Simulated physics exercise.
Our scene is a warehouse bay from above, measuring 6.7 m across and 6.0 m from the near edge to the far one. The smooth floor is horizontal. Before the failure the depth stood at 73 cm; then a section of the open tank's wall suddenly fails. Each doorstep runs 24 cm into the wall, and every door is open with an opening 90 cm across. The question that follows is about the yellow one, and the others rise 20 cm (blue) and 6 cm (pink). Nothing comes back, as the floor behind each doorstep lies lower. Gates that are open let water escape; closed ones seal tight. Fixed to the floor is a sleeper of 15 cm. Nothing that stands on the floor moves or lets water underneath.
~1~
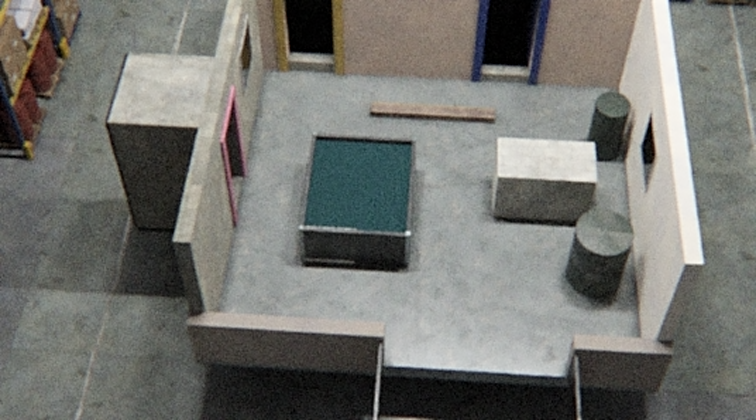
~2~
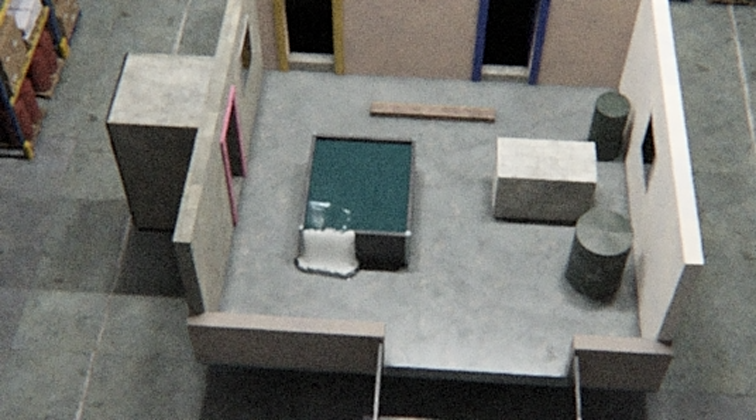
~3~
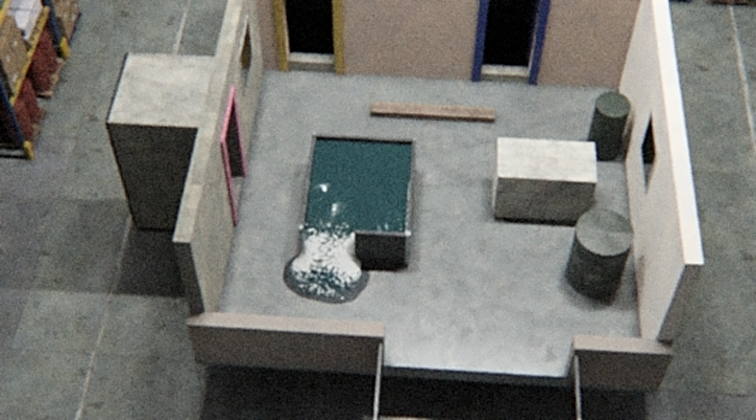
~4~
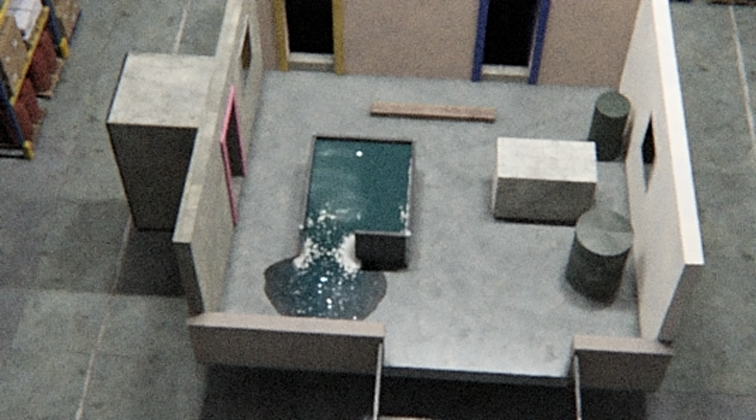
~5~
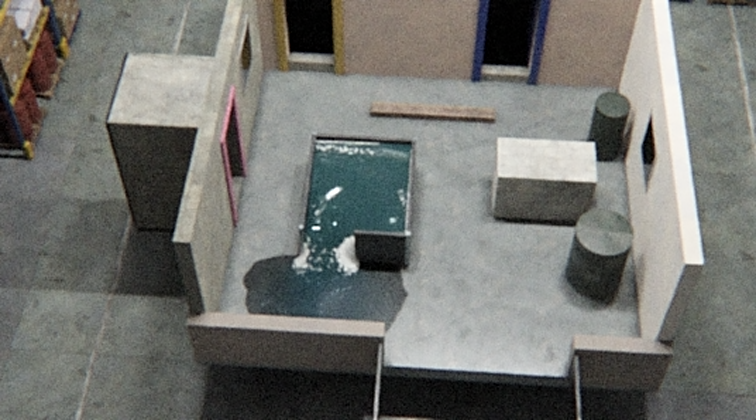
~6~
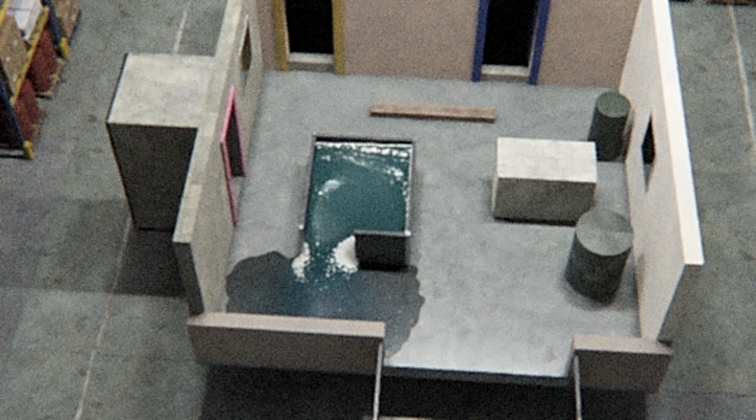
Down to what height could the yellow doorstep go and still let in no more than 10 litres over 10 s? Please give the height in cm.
I would say down to about 15 cm.
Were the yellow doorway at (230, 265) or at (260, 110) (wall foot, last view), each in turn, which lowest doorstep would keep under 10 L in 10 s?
Roughly 14.0 cm, then roughly 10.5 cm.
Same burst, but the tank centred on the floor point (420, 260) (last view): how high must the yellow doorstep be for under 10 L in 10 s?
Some 8.0 cm.
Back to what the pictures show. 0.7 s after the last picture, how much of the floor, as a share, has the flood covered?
Some 15 in a hundred.
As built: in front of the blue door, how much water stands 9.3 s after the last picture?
It works out to about 6.0 centimetres deep.
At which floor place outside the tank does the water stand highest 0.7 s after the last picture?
Look close to (225, 341).
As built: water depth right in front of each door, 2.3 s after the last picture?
In cm: Blue 0, yellow 0, pink 6.
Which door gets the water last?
Blue.
Then, 0.7 s after the last picture water covers 15 % of the floor, deepest (58 cm) near (225, 341); it has not reached the yellow door.
Then, 2.3 s after the last picture water covers 45 % of the floor, deepest (28 cm) near (225, 341); it has not reached the yellow door.
Then, 9.3 s after the last picture water covers 95 % of the floor, deepest (14 cm) near (609, 96); 7 cm at the yellow door, 0 litres in over its 26 cm doorstep.
At the yellow door as built, the water peaked near 19 cm, 3.3 s after the last picture.
Run again over the same 10 s with other heights there, 25 litres in over 13 cm, 3 litres over 18 cm. The limit of 10 litres is kept from about 15 cm up.
